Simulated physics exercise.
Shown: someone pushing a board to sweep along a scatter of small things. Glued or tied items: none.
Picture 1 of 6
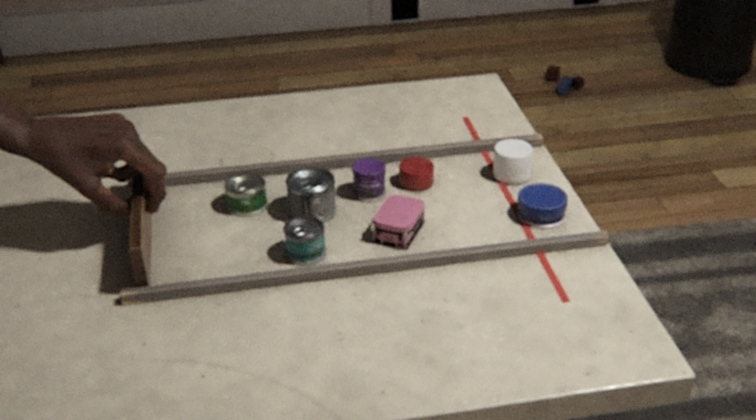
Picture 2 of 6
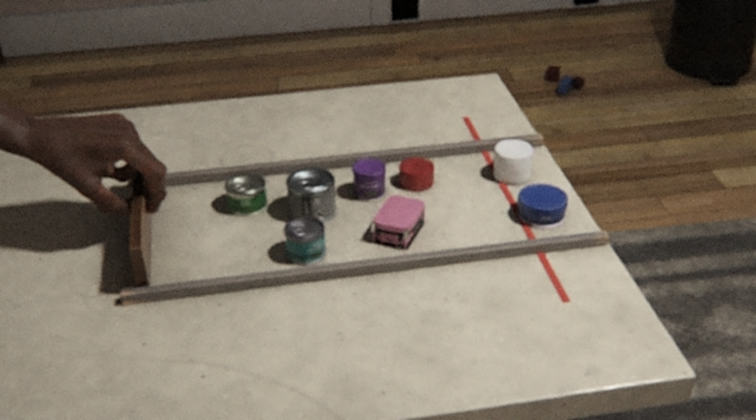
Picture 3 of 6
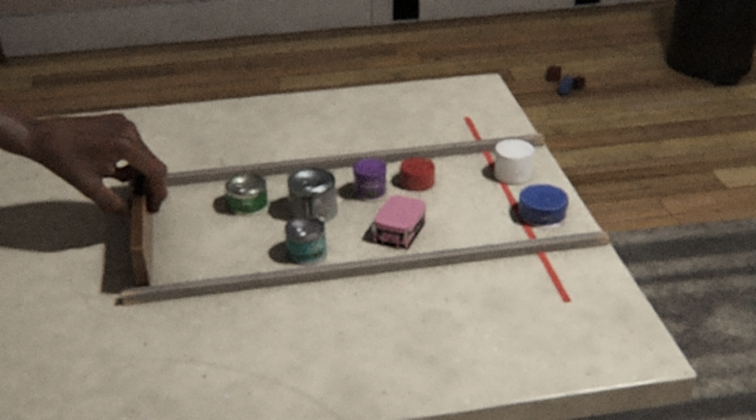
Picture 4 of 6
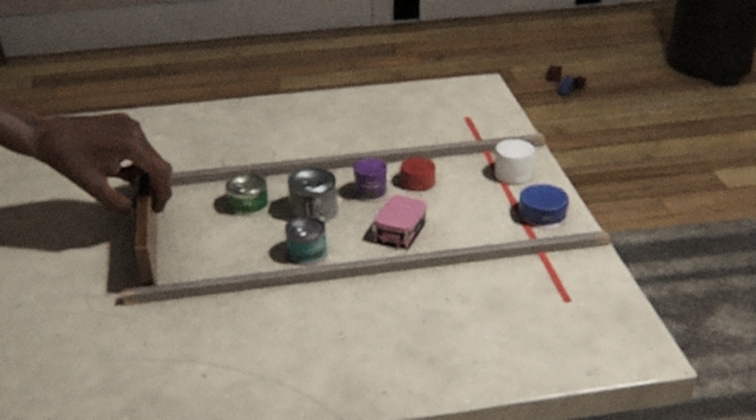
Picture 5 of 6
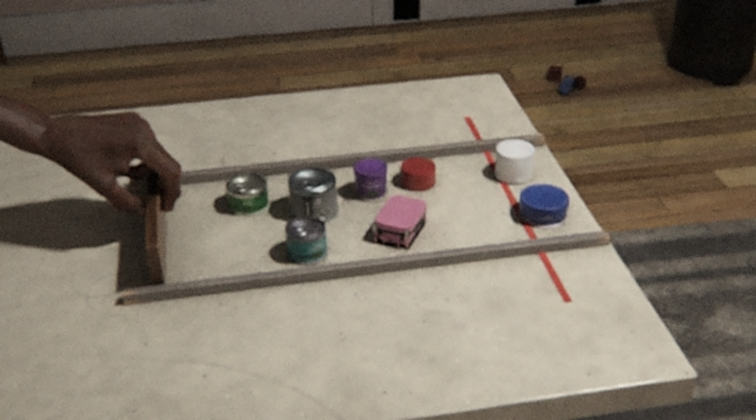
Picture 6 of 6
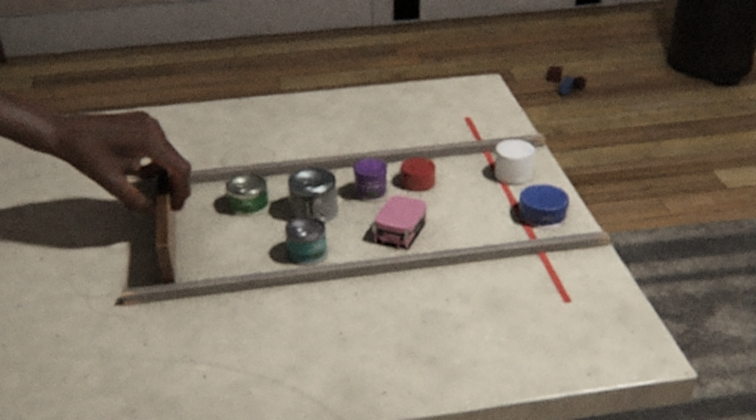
Hand sliding a small wooden board slightly right between two rails, towards scattered tins and lids that stay still on a table.
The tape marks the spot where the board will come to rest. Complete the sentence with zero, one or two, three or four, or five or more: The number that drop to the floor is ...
The number that drop to the floor is one or two.
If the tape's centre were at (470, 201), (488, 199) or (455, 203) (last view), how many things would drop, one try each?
It would be 0, then 1, then 0.
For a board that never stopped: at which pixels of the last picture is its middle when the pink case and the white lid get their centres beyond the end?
The middle is at (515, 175) when it's the pink case, and at (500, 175) when it's the white lid.
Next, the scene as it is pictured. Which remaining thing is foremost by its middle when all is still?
Foremost: The pink case.
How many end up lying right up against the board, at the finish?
The count comes out at 3.
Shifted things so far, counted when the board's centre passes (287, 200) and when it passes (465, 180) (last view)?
By the first moment it's 3, by the second it's 8.
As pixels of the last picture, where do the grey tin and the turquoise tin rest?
They come to rest around (537, 185) and (548, 216).
Early on, none off yet; blue tin at rest near (544, 206); white lid at rest near (514, 163); red lid at rest near (418, 174).
A while later, none off yet; blue tin at rest near (544, 206); white lid at rest near (514, 163); red lid travelled about its own width near (450, 169).
Further along, none off yet; blue tin travelled about its own width near (576, 204); white lid travelled a little near (533, 160); red lid travelled well along near (494, 156).
Finally, the number that fall off is one or two; lost, white lid and blue tin.
